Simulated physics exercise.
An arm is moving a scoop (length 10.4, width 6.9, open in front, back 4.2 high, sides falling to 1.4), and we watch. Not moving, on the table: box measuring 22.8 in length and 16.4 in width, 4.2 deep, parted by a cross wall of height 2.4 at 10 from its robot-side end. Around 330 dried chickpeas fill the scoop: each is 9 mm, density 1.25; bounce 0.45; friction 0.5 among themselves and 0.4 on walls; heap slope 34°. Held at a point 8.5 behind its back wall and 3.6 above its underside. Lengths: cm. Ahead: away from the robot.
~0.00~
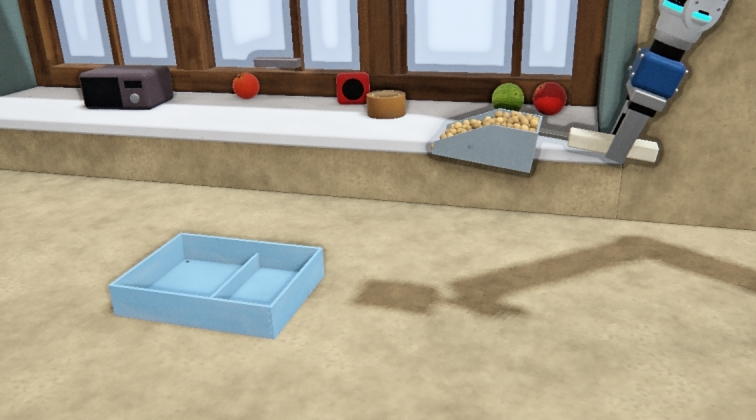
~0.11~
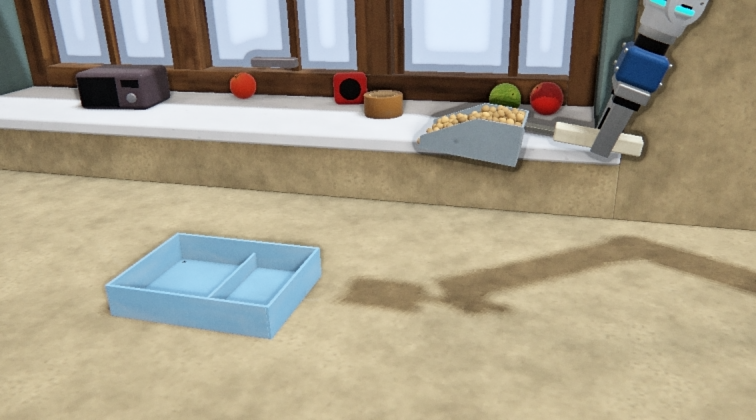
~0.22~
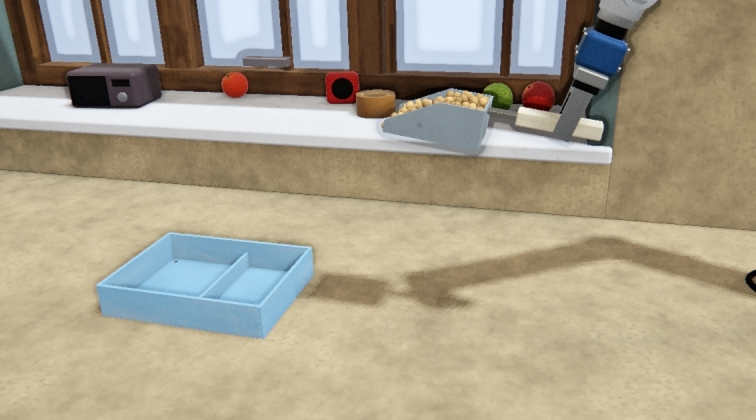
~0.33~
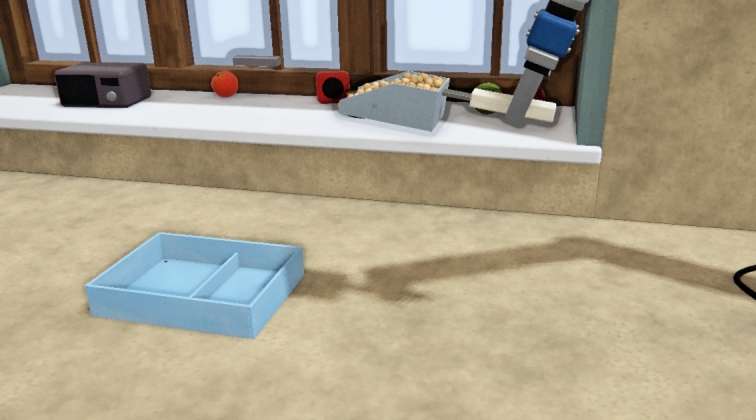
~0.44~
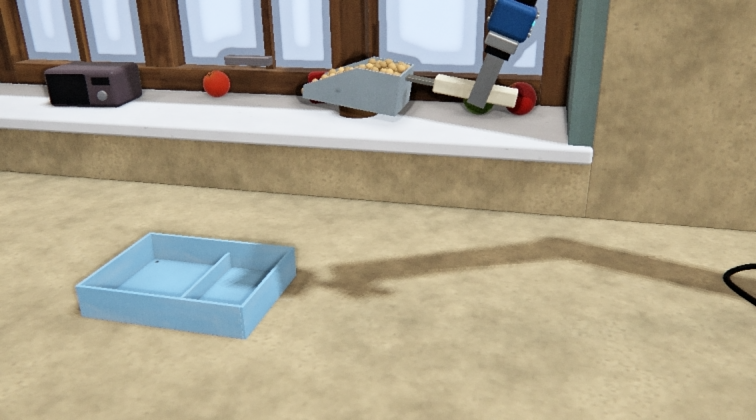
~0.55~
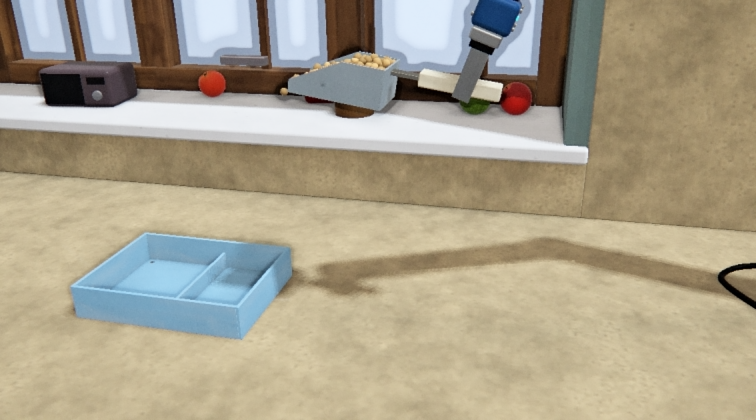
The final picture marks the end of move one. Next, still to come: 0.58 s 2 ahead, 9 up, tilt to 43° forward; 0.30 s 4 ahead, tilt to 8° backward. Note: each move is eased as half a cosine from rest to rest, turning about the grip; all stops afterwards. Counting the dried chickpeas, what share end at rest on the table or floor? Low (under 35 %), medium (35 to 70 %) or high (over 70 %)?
High.
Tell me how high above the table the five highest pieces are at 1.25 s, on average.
Close to 30 cm above the tabletop.
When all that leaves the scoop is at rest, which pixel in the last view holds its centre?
About (288, 304).
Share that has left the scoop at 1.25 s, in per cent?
Roughly 90 percent.
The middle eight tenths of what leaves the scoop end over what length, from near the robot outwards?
Around 36 cm long.
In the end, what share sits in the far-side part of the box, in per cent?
I'd say some 5 per cent.
After 0.90 s, tilted 26° forward, highest piece 33 above the table; 311 on the scoop, 2 on the table or floor, 13 in flight or on a rim.
After 1.25 s, tilted 24° forward, highest piece 31 above the table; 177 on the table or floor, 33 on the scoop, 116 in flight or on a rim.
After 1.63 s, tilted 8° backward, highest piece 12 above the table; 274 on the table or floor, 18 in the robot-side part, 18 in the far-side part, 16 in flight or on a rim.
After 2.68 s, tilted 8° backward, highest piece 2 above the table; 291 on the table or floor, 18 in the robot-side part, 17 in the far-side part.
At rest, 291 on the table or floor, 18 in the robot-side part, 17 in the far-side part. That is 89 % on the table or floor.
